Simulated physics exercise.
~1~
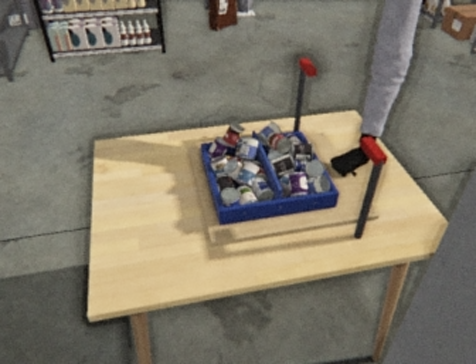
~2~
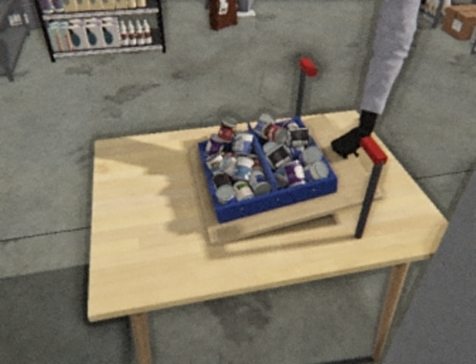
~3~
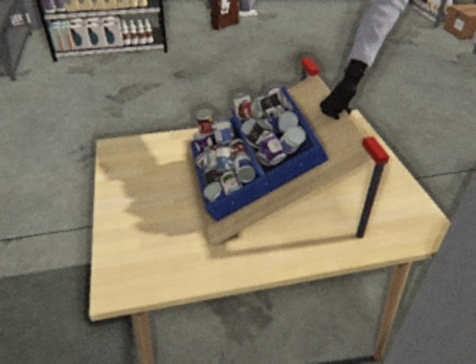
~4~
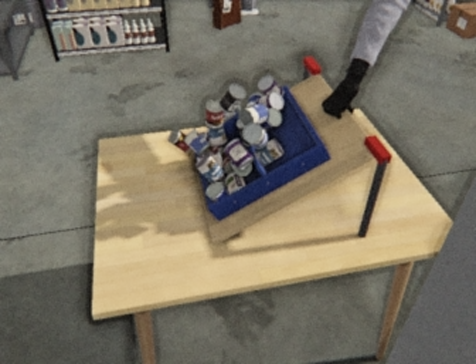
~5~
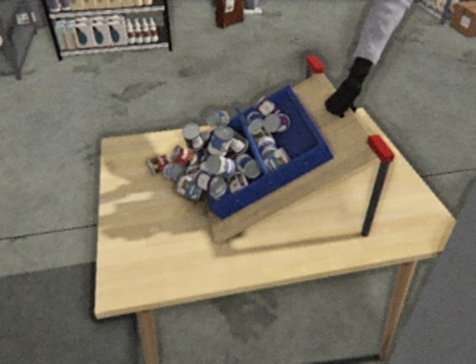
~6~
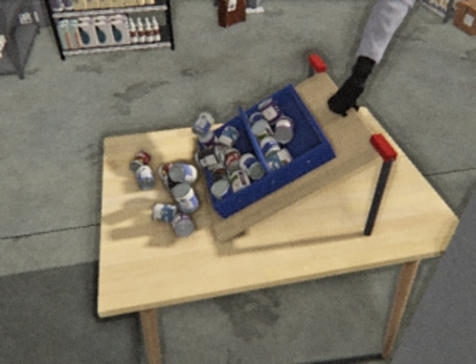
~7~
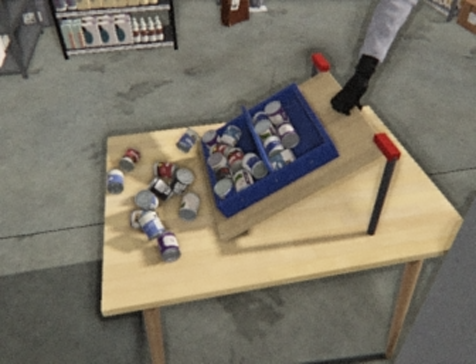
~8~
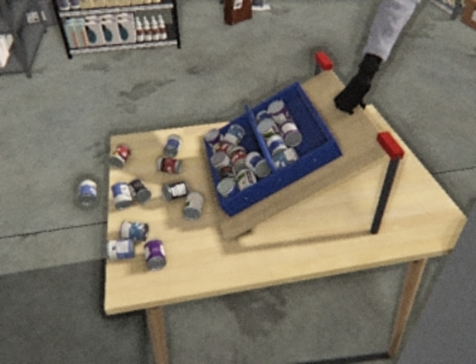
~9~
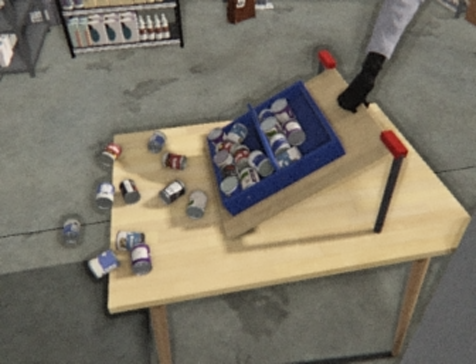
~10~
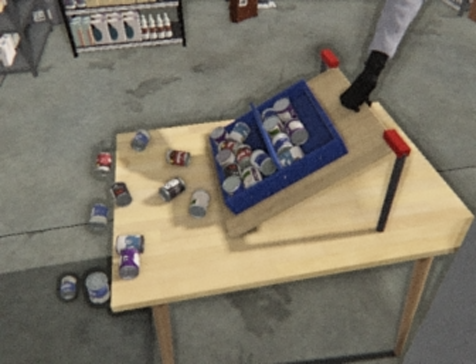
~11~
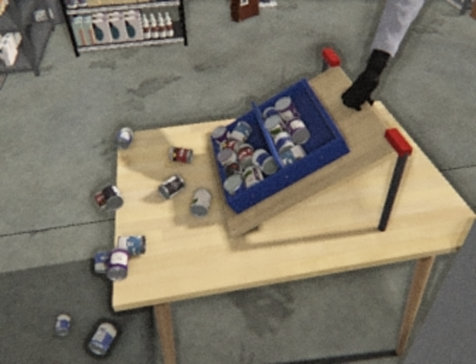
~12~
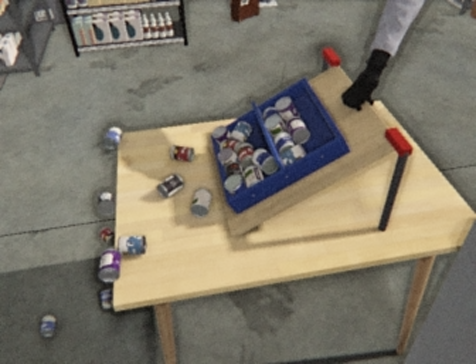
Small tins spilling from a blue tub as a gloved hand tilts its board, some dropping off the table's left edge.
